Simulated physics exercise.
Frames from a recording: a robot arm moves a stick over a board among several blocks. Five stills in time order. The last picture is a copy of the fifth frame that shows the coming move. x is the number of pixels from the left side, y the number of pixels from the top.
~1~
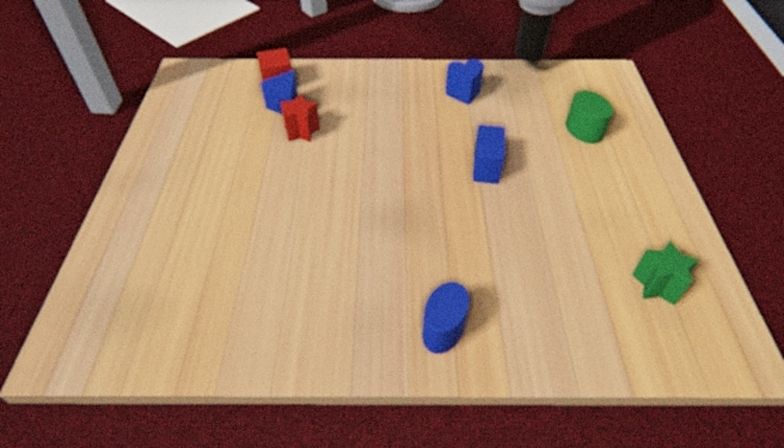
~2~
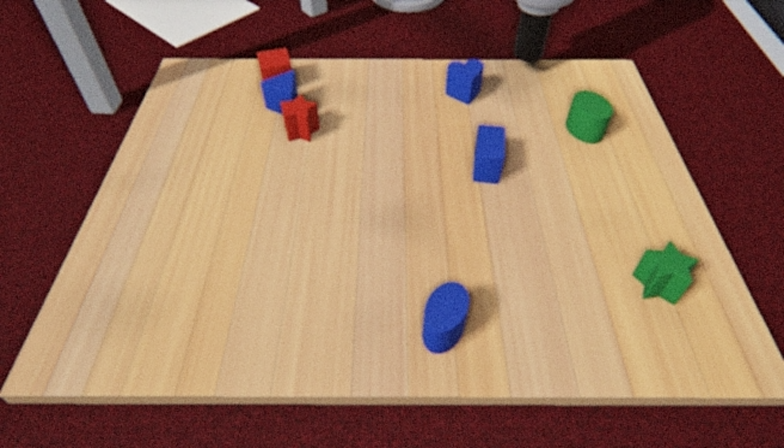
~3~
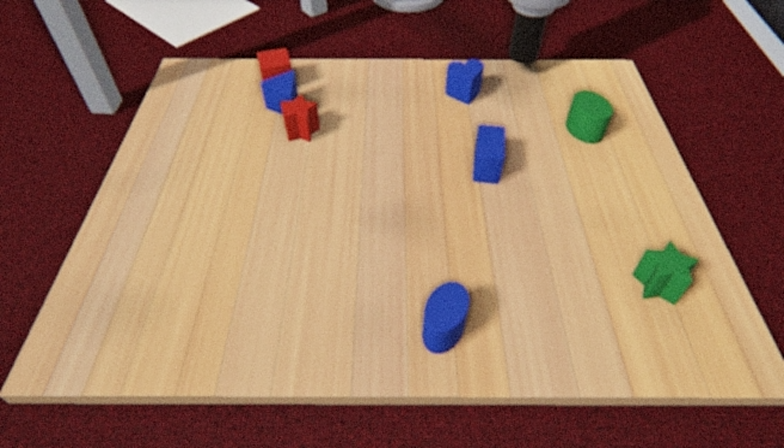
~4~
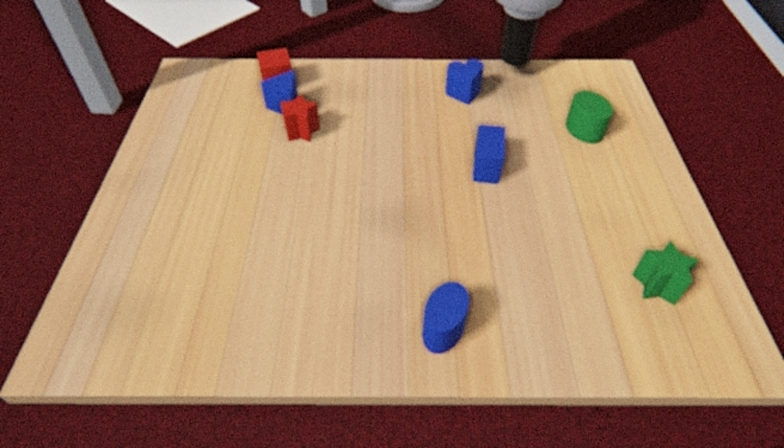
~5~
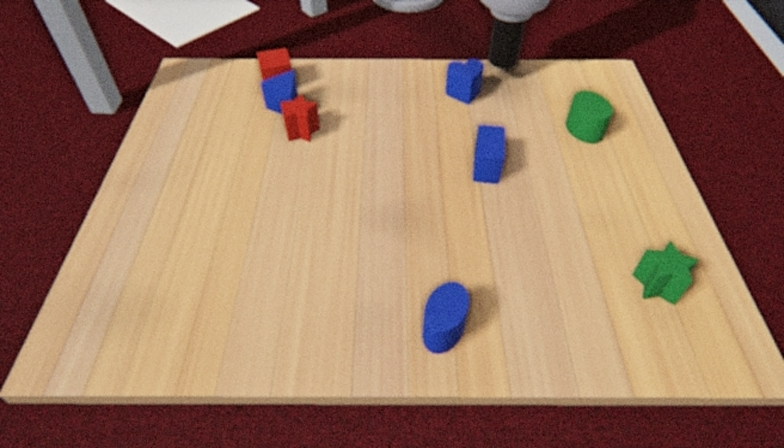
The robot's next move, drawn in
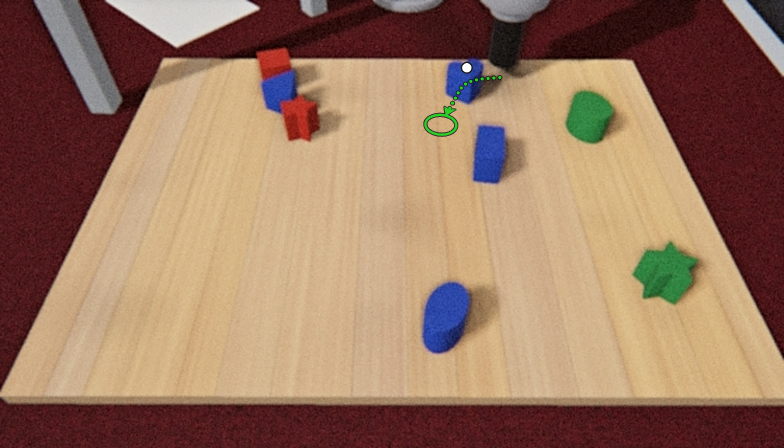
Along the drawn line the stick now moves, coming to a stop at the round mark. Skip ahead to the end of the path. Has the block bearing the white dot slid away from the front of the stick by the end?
Short answer: No.
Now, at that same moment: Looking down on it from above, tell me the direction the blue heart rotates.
My answer: Clockwise.
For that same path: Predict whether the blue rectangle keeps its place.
Stays where it is.
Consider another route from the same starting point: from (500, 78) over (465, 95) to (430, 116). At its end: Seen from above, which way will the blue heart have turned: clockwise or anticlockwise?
It spins with the clock.
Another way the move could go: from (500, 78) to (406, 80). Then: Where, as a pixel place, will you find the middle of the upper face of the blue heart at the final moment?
My best guess is (447, 73).
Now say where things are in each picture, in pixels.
In the first picture, lower end of the stick (529, 55), tops of blocks, blue heart (467, 68), blue rectangle (491, 141).
In the second picture, stick (528, 55), blocks as before.
In the third picture, stick (523, 57), blocks as before.
In the fourth picture, stick (515, 59), blocks as before.
In the fifth picture, stick (503, 62), blue heart (467, 68), blue rectangle (491, 141).
The drawn path runs from (500, 78) through (467, 83) and (453, 103) to (441, 125); the dot is on the blue heart.
The first path, step by step. One third of the way, stick (468, 68); blue heart (454, 74), turned 15° anticlockwise.
Two thirds of the way, stick (455, 87); blue heart (436, 93).
At the end, stick (442, 109); blue heart (414, 109), turned 40° clockwise; blue rectangle not moved.
